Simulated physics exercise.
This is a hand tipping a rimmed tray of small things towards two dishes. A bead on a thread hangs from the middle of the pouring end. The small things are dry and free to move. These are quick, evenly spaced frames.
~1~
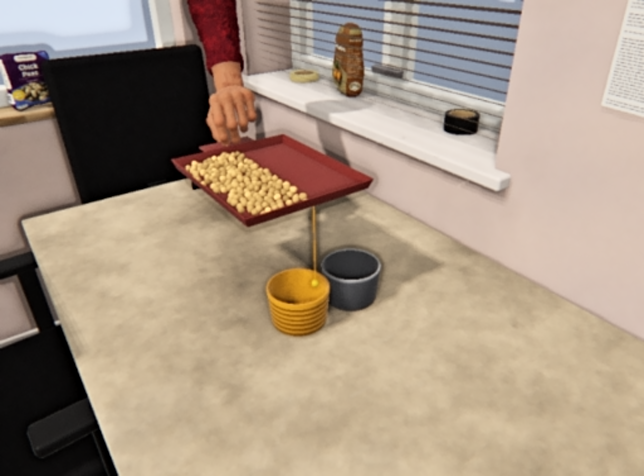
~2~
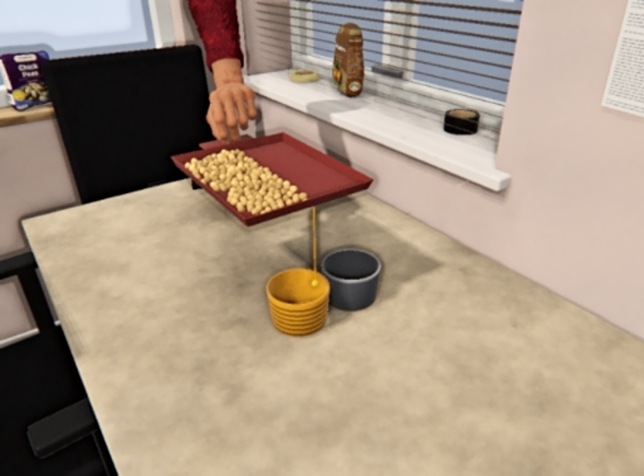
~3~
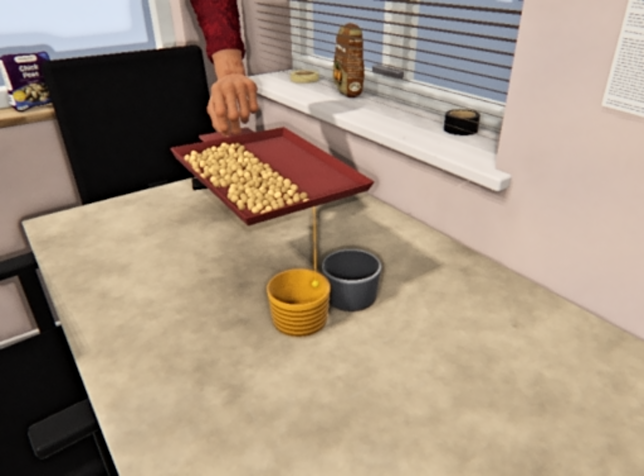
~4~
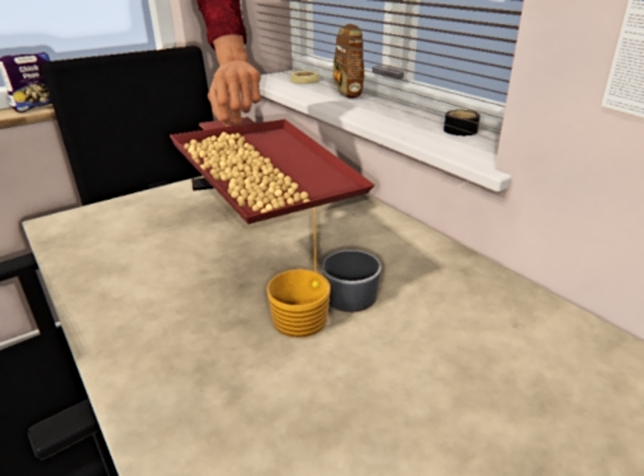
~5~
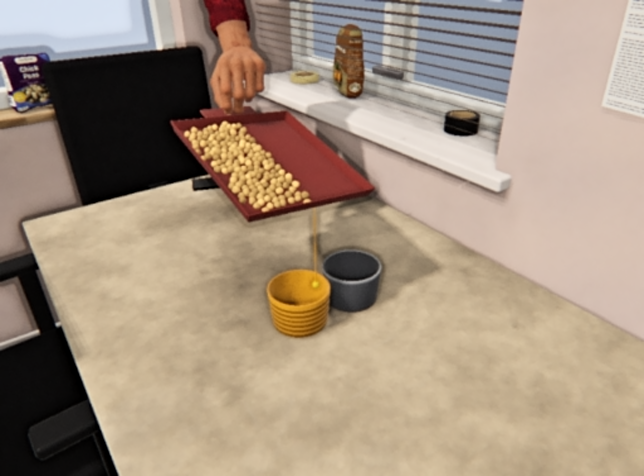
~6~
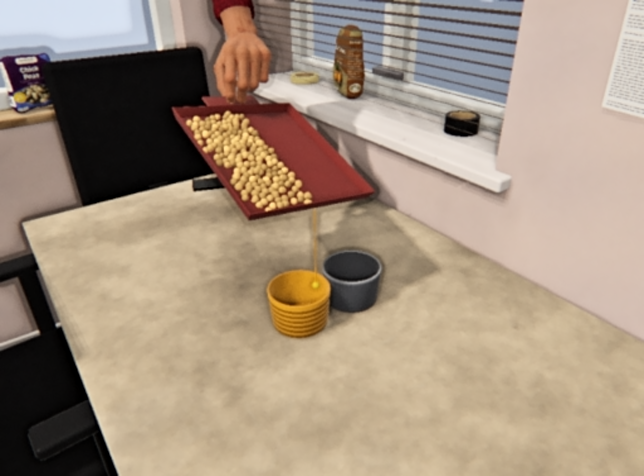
At the start, a hand holds a red rimmed tray of dried chickpeas above a table with a yellow dish and a dark grey dish. The hand then slowly raises the far end of the tray, steepening its slant, while the chickpeas stay heaped along the left side and both dishes stay still.
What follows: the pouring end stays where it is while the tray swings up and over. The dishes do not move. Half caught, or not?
Caught overall: Under half.
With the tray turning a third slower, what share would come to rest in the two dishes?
Some 30 per cent.
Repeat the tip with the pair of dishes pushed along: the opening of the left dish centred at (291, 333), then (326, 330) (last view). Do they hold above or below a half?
In turn: Under half; the smaller part.
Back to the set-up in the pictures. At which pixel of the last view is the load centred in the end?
At about (375, 317).
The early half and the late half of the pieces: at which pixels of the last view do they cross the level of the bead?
Around (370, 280) and then (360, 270).
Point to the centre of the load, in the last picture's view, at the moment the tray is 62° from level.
At about (340, 193).
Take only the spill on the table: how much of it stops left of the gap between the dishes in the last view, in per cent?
About 0 per cent.
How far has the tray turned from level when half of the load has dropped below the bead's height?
At some 90 degrees.
Soon, tray tipped steeply; most on the tray; about a quarter in the air.
A while on, tray tipped right over; a small part on the tray; a small part in the right dish; about two thirds outside both; about a quarter in the air.
Towards the end, tray tipped past a quarter turn; a stray few in the left dish; about a quarter in the right dish; most outside both.
Finally, tray tipped past a quarter turn; a stray few in the left dish; about a quarter in the right dish; most outside both.
